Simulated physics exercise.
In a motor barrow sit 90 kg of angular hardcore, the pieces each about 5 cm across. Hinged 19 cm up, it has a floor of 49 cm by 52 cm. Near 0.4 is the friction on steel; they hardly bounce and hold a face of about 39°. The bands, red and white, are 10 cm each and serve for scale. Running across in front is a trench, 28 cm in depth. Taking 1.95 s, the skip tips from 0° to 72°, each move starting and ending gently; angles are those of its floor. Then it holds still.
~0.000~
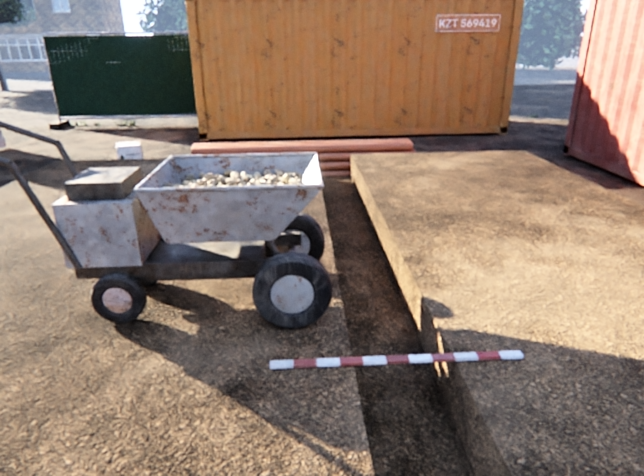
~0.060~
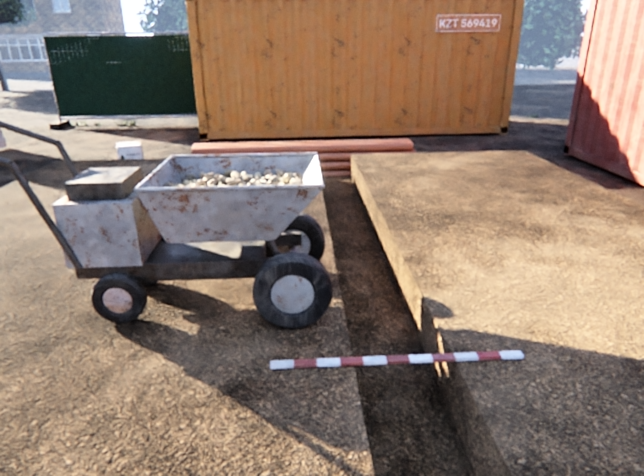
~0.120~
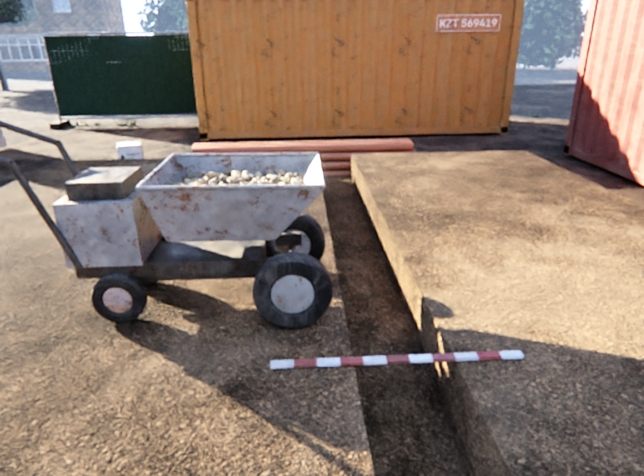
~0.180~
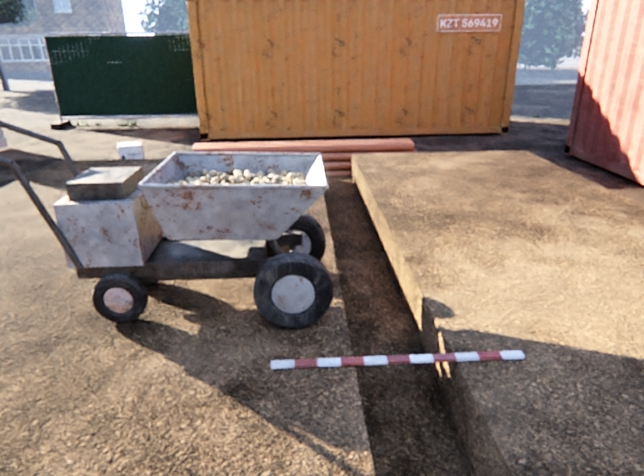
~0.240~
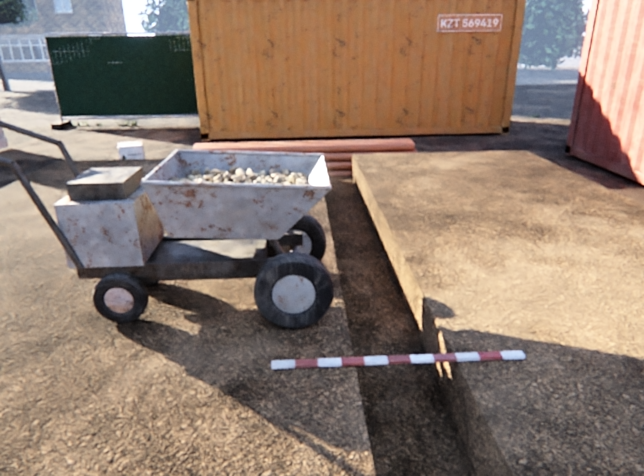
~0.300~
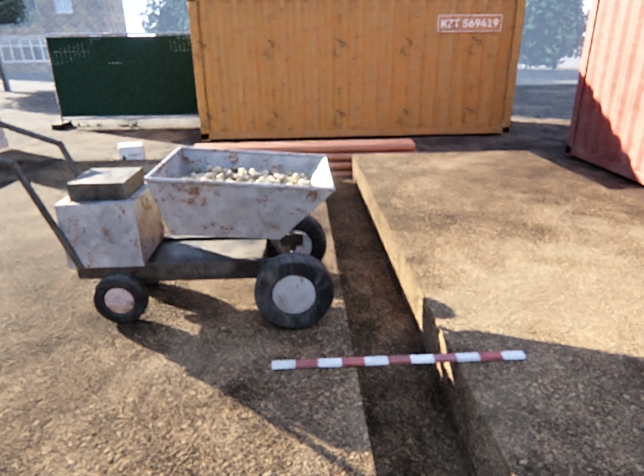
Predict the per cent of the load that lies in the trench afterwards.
67 per cent.
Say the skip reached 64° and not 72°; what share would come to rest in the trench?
Then roughly 45 percent.
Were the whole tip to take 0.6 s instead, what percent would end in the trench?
I'd put it at roughly 35 per cent.
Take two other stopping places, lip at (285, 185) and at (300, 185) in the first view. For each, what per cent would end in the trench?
Roughly 100 in a hundred from the first, 90 in a hundred from the second.
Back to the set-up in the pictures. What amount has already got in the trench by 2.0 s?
I'd put it near 20 per cent.
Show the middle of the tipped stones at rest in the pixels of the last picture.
The tipped stones centre close to (410, 319).
After 1.5 s the floor is at 61°; 100 % in the skip; the foremost stones are at (390, 237).
After 2.0 s the floor is at 72°; 59 % in the skip, 21 % in the trench, 20 % past the trench; the foremost stones are at (466, 292).
After 2.4 s the floor is at 72°; 28 % in the skip, 37 % in the trench, 34 % past the trench; the foremost stones are at (509, 285).
After 4.3 s the floor is at 72°; 0 % in the skip, 67 % in the trench, 33 % past the trench; the foremost stones are at (517, 285).
